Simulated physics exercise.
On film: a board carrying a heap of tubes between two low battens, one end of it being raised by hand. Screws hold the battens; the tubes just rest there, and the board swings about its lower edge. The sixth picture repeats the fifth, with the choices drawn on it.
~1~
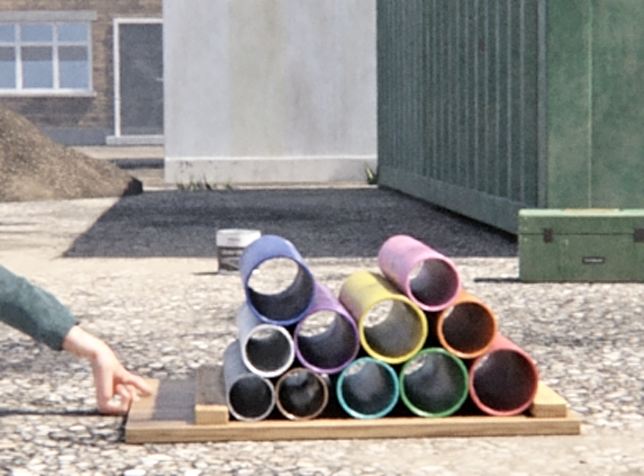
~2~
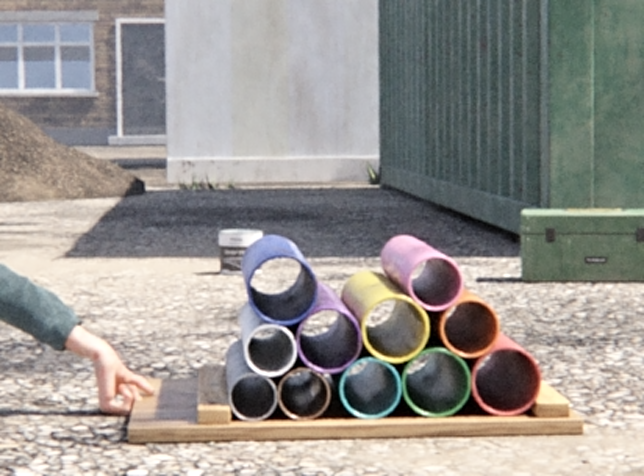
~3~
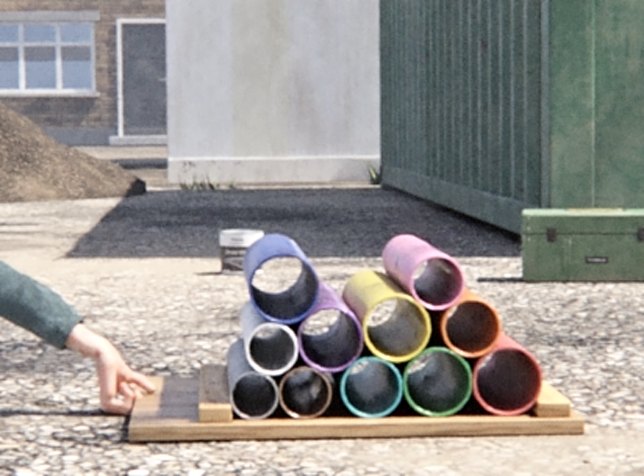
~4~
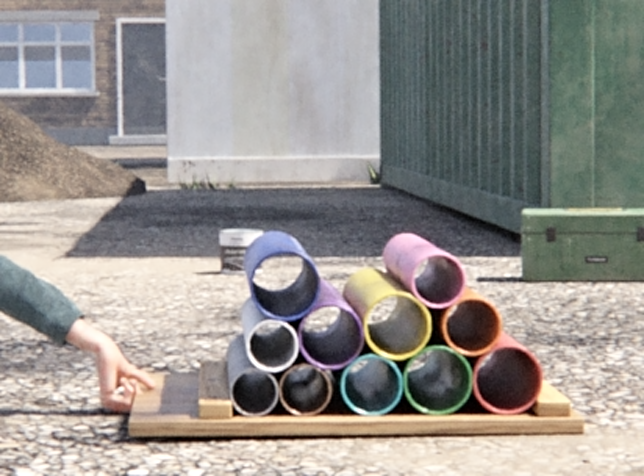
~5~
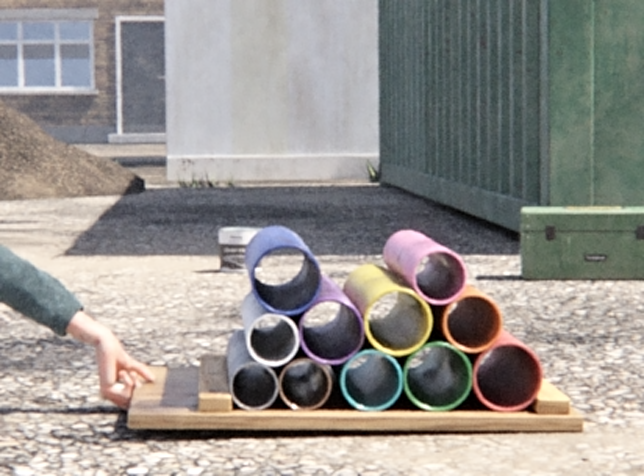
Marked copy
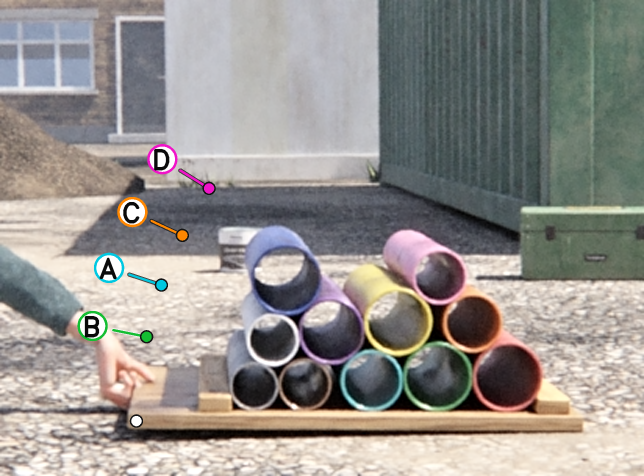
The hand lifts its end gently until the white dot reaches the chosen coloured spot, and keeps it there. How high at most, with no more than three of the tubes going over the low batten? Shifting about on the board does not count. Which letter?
Stop at C.
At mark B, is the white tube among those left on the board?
Yes.
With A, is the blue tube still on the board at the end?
The blue tube: Yes.
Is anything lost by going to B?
At B: No.
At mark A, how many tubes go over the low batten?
With A, none.
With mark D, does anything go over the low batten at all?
Yes.
On the marked copy, A at (161, 285); B at (146, 337); C at (182, 236); D at (209, 188); the white dot at (137, 421).
With C. Early on, board at 16°.
Further on, board at 26°.
At the end, board at 26°, none over the low batten.
As for the rest, A none over the low batten; B none over the low batten; D ten over the low batten.
